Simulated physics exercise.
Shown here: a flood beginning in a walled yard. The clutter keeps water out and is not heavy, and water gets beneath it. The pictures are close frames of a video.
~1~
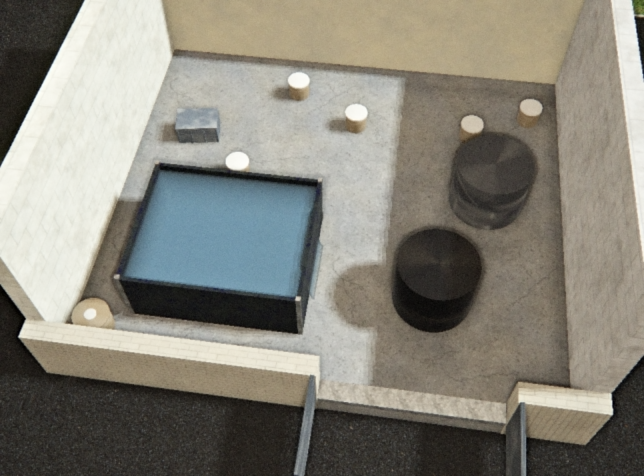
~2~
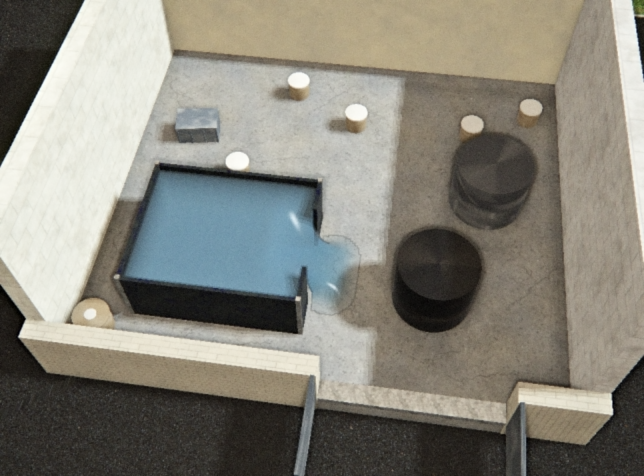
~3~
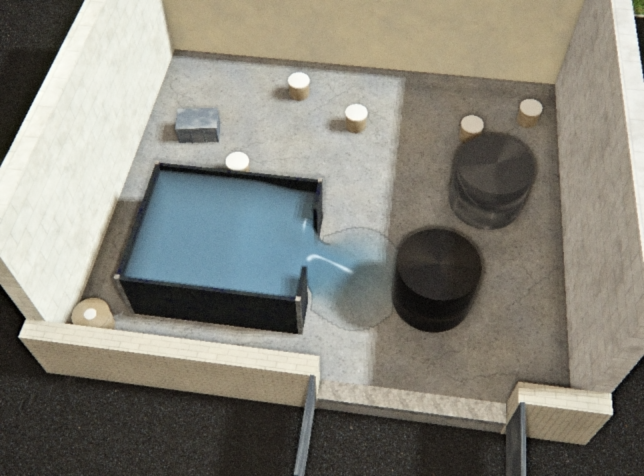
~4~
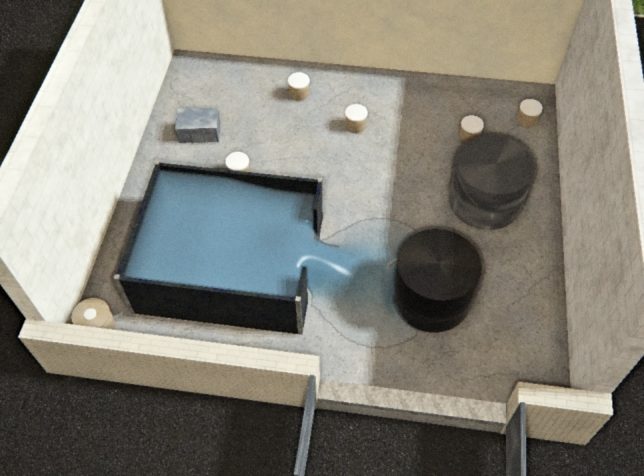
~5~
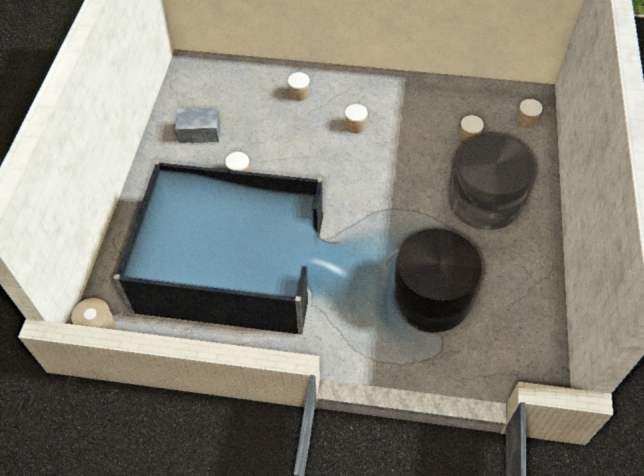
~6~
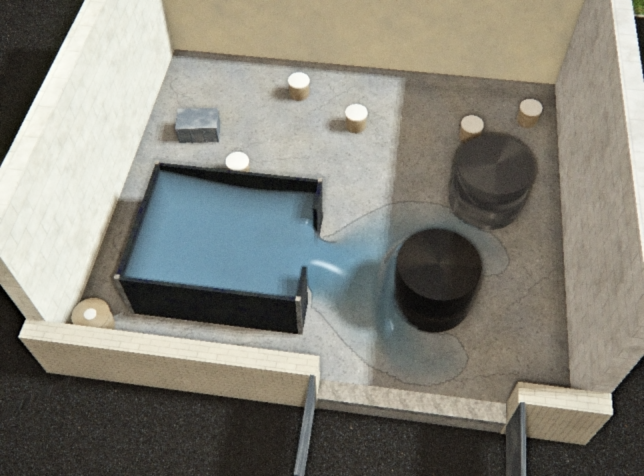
Blue water bursts through a gap in the right side of a dark-walled tank, spreading rightward in a thin sheet and curling around the nearer of two dark drums. The walled yard is seen from above by a still camera, its front wall open at a gap. Small pale cylinders and a grey block stay put around the tank and drums.
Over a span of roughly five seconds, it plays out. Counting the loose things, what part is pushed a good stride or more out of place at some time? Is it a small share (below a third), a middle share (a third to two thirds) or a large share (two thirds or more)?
A small share, below a third.
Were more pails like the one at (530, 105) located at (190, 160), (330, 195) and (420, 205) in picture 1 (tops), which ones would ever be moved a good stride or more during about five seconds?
Copy one: Barely shifts; copy two: Barely shifts; copy three: Slides well clear.
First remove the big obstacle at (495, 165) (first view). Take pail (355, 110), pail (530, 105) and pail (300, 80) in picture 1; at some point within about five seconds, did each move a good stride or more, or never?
One by one: Stayed put, got displaced, got displaced.
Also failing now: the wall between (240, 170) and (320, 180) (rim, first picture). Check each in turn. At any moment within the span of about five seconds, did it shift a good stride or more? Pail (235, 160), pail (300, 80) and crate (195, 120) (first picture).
First covers that distance, second covers that distance, third covers that distance.
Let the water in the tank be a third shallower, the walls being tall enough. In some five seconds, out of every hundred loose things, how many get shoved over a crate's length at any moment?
Close to 10 %.
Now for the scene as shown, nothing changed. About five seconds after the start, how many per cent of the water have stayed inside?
Near 76 per cent.
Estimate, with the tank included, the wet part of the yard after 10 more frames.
Estimate: 50 %.
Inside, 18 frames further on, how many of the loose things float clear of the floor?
By my reckoning the number comes out at 2.
A moment on, 0 of 7 are well off their spots; 0 afloat.
Next, 1 of 7 are well off their spots; 0 afloat.
Later, 1 of 7 are well off their spots; 2 afloat.
In the end, 0 of 7 are well off their spots, and 1 have been at some point; 2 afloat.
